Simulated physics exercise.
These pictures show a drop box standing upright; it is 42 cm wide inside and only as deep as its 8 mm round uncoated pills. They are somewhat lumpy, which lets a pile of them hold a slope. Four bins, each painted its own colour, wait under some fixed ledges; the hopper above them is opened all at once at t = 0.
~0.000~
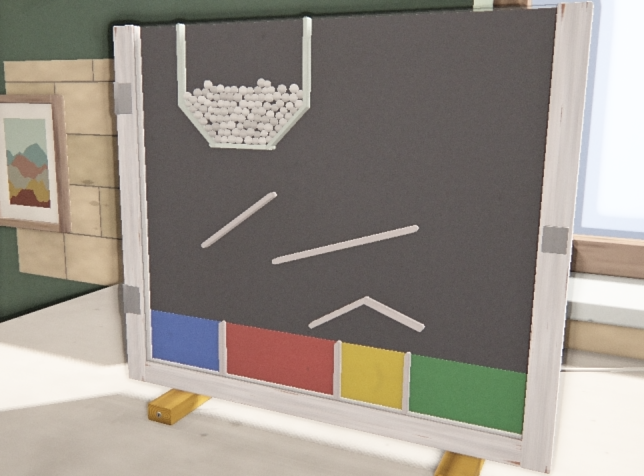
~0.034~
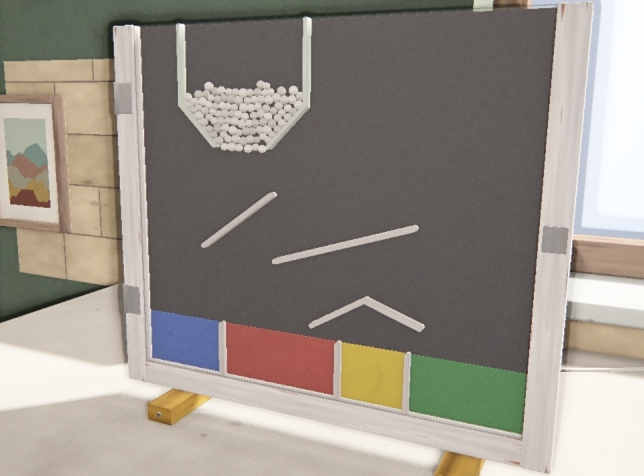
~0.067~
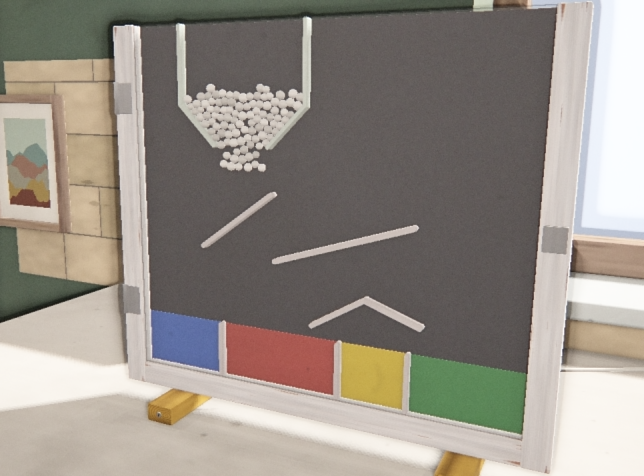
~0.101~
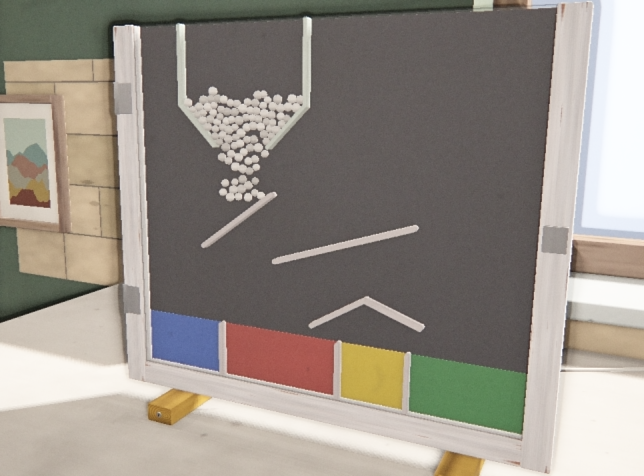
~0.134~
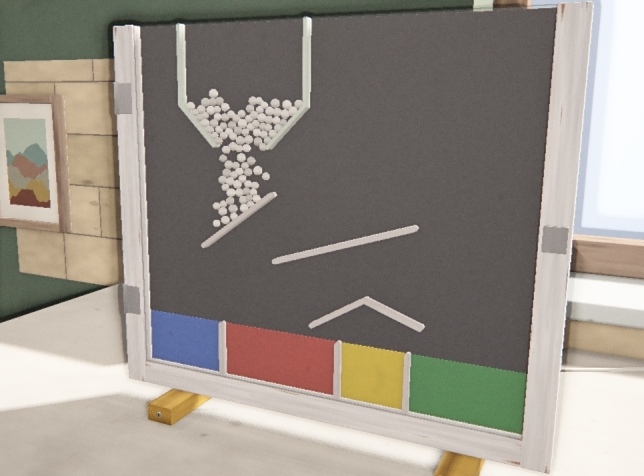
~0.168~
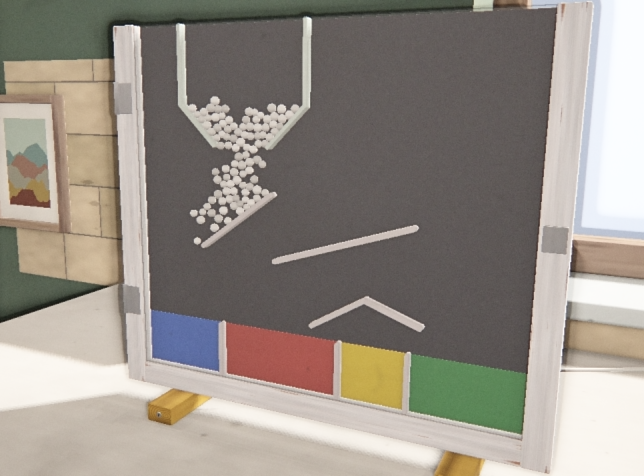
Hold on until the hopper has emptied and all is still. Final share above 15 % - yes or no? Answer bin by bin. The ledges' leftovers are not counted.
Green: No; blue: Yes; yellow: No; red: No.
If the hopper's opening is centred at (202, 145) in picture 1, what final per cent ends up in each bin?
The green bin ends with 0 %, the blue bin with 100 %, the yellow bin with 0 % and the red bin with 0 %.
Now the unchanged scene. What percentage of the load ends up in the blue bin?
My guess would be some 95 in a hundred.
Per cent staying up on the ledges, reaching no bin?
Estimated share: Some 5 %.
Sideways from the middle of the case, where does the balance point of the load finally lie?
About 16 cm left.
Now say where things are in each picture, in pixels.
The first picture shows gate shut, about 100 pills in the hopper; its mouth (216, 145) to (269, 147); green (466, 395), blue (187, 342), yellow (373, 377), red (280, 359).
In the second picture, 6 out; lowest pill (248, 149).
In the third picture, 13 out; lowest pill (248, 167).
In the fourth picture, 28 out; lowest pill (230, 197).
In the fifth picture, 40 out; lowest pill (217, 223).
In the sixth picture, 51 out; lowest pill (197, 241); ledges slope (276, 261) to (415, 229), slope (206, 245) to (272, 195), roof (313, 325) to (420, 328).
By 0.24 s 75 % have left the hopper; down in the bins, nothing yet.
By 0.34 s 95 % have left the hopper; down in the bins, blue 20 %.
By 0.55 s 100 % have left the hopper; down in the bins, blue 70 %.
All still by 1.5 s, green 0 %, blue 95 %, yellow 0 %, red 5 %, left higher up 5 %.
